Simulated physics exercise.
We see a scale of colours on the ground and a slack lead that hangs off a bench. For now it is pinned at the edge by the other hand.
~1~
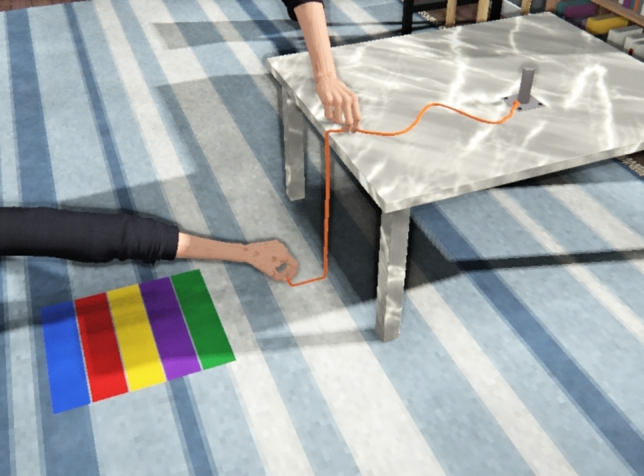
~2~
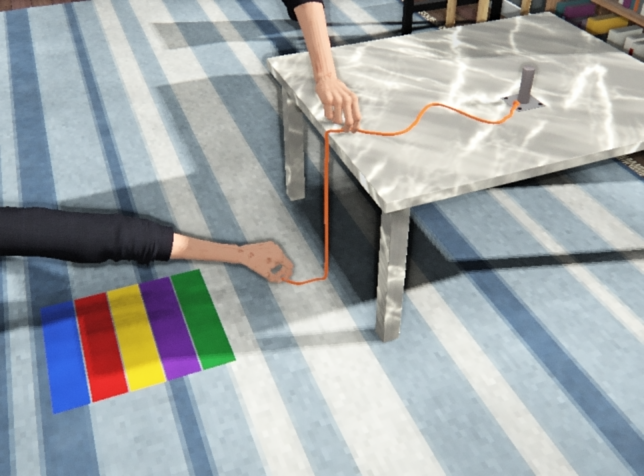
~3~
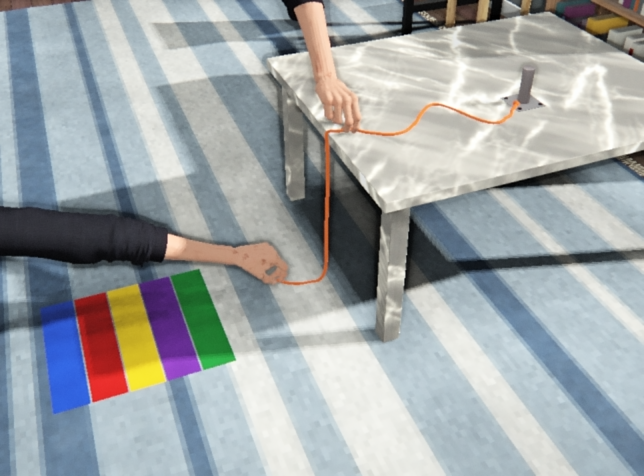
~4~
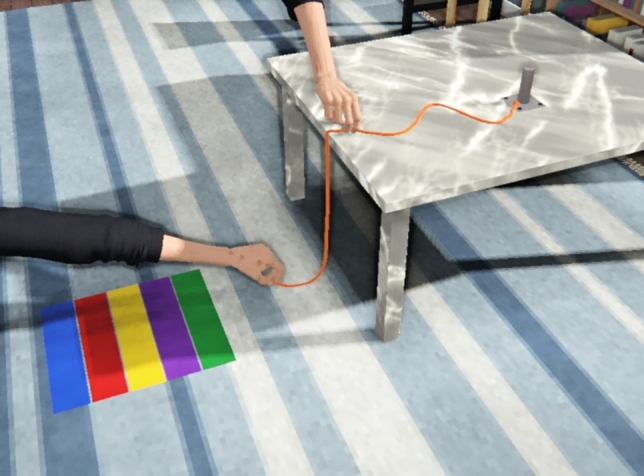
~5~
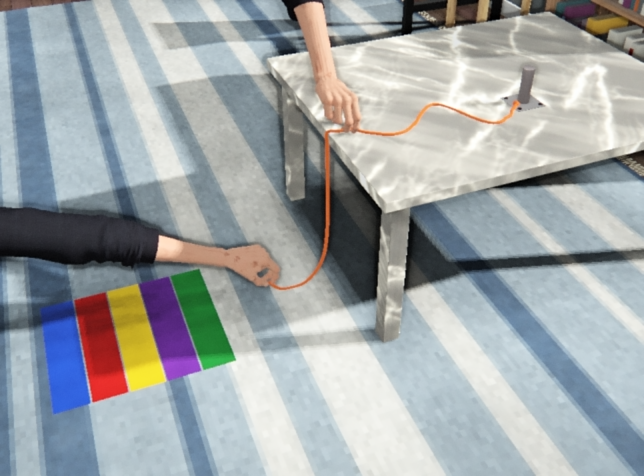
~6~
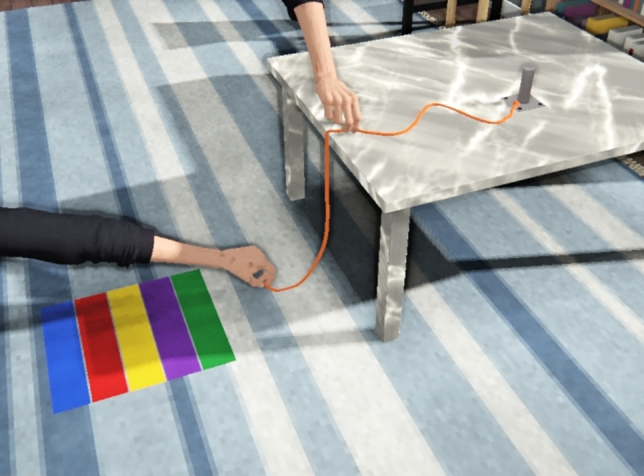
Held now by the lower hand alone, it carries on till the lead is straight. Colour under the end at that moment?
Red.
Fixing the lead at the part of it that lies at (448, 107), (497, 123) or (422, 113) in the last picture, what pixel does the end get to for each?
Readings in order - (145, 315), (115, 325), (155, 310).
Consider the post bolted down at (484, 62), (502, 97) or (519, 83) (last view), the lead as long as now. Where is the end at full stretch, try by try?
In order, the pixels are (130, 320), (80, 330) and (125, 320).
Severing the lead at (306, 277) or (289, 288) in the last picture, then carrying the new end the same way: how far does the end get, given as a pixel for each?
In order, roughly (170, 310) and (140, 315).
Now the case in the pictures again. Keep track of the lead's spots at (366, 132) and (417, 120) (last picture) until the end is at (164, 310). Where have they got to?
You'll find the first mark at (322, 162) and the second mark at (365, 127).
A little later, end near (164, 310); over purple.
Next, end near (123, 321); over yellow.
When it is tight, end near (97, 327); over red. It gets as far as the red strip.
